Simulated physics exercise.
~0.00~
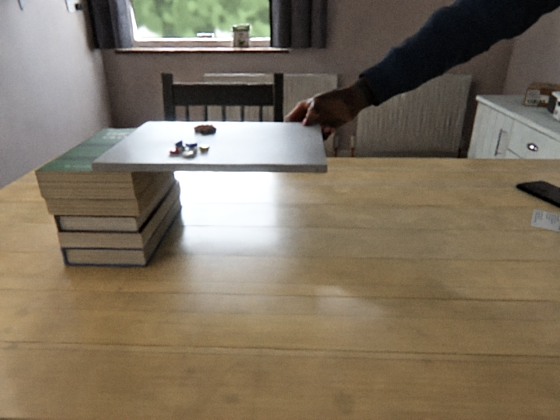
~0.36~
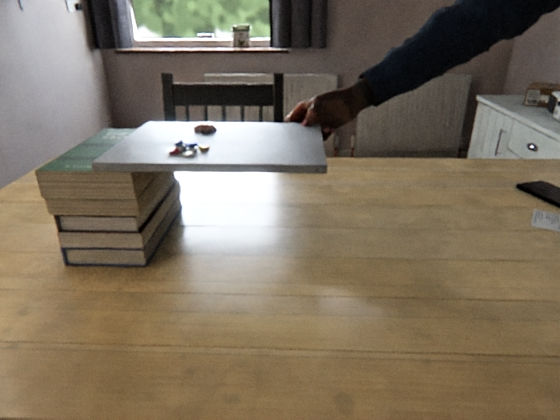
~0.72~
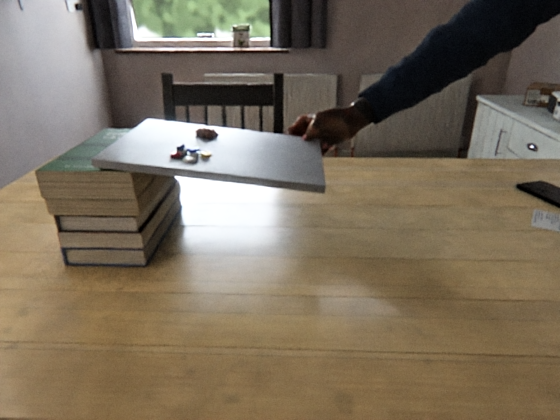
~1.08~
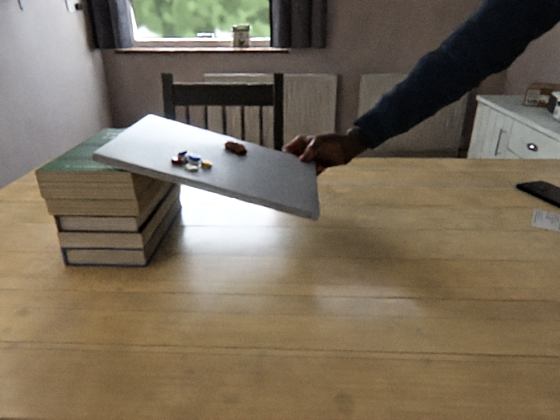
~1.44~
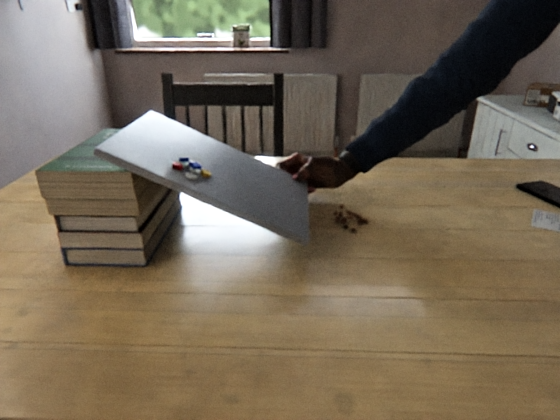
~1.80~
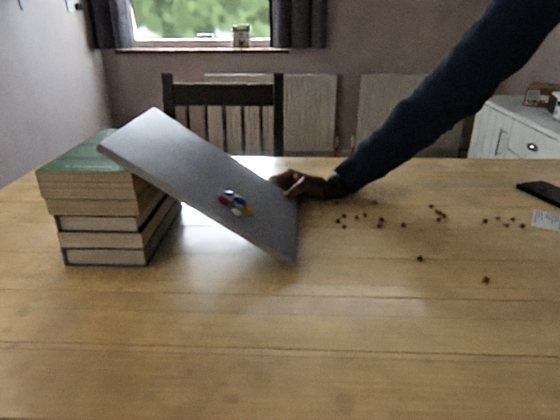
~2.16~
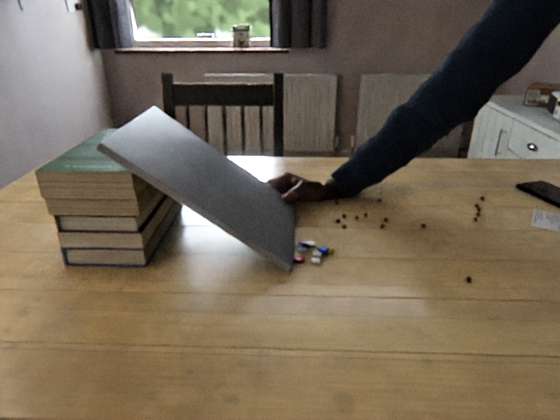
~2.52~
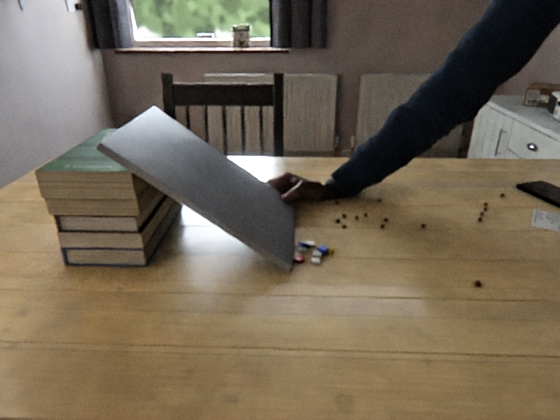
A grey board, its left end resting on a stack of books with a green cover on top, is held level at its right end by a hand in a dark blue sleeve, above a wooden table seen from the front in a room with a window. Small colourful pieces sit nearer the front and a brown heap lies behind. The hand lowers the right end, and the brown bits slide off first, scattering across the table to the right. As the board tilts further, the colourful pieces slide down together. They stop in a cluster at its foot, with the brown bits spread farther away.
